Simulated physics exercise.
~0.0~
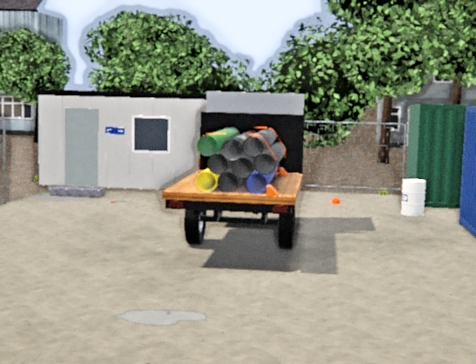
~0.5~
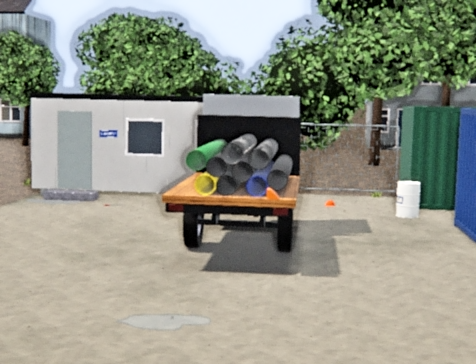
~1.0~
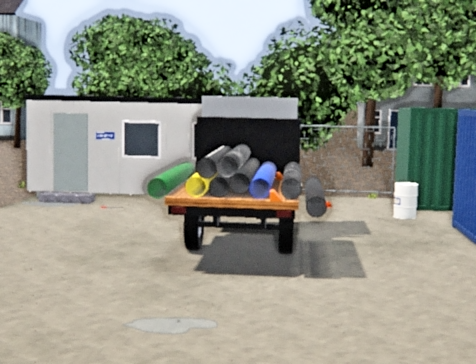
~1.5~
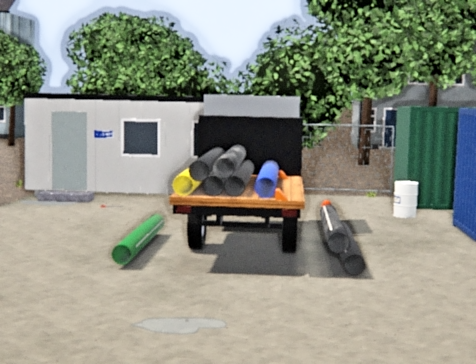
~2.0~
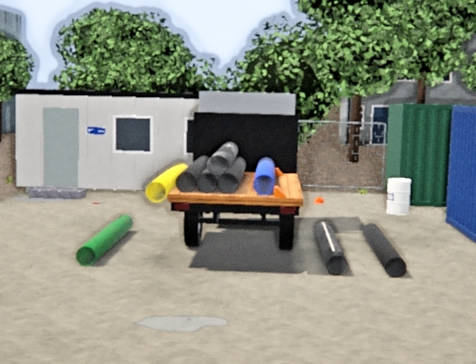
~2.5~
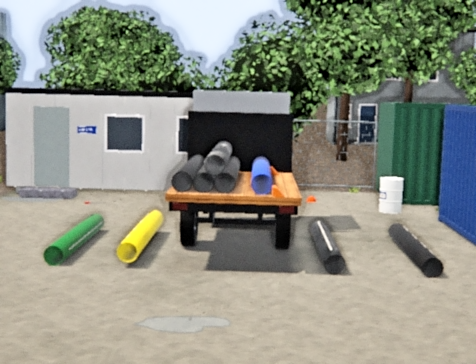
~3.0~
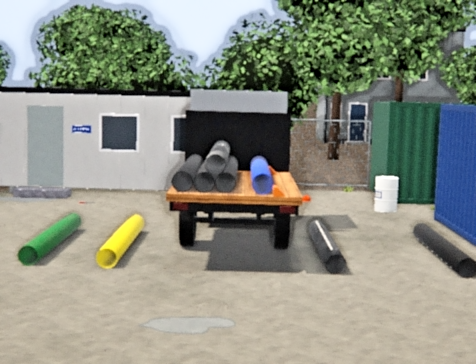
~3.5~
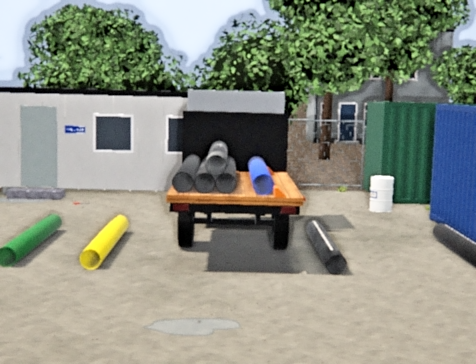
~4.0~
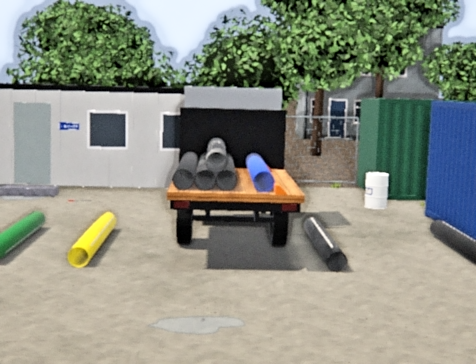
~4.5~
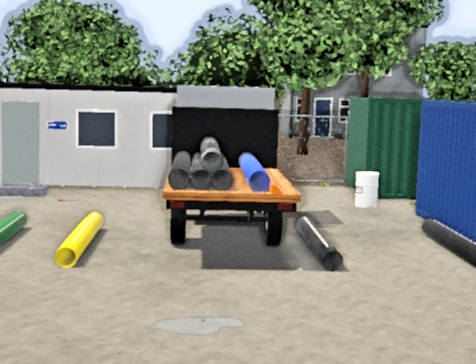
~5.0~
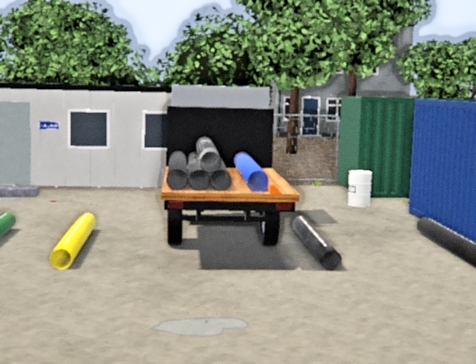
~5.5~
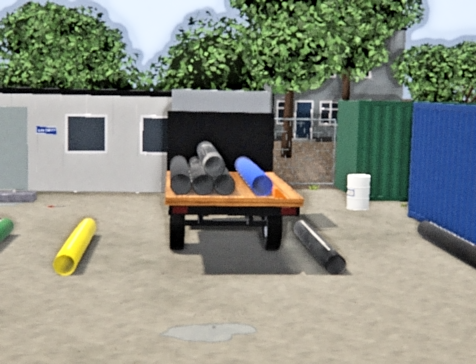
A stack of plastic pipes, mostly dark grey with one green, one yellow and one blue, starts to spread across the flat orange deck of a parked lorry. The green pipe rolls off the left side while a dark pipe drops off the right, followed by another dark one. The yellow pipe then rolls left and falls over the same edge as the green. On the ground, the fallen pipes roll outward and slow down as the view drifts slightly sideways. Finally, green and yellow lie to the left, while blue remains aboard beside several grey pipes.
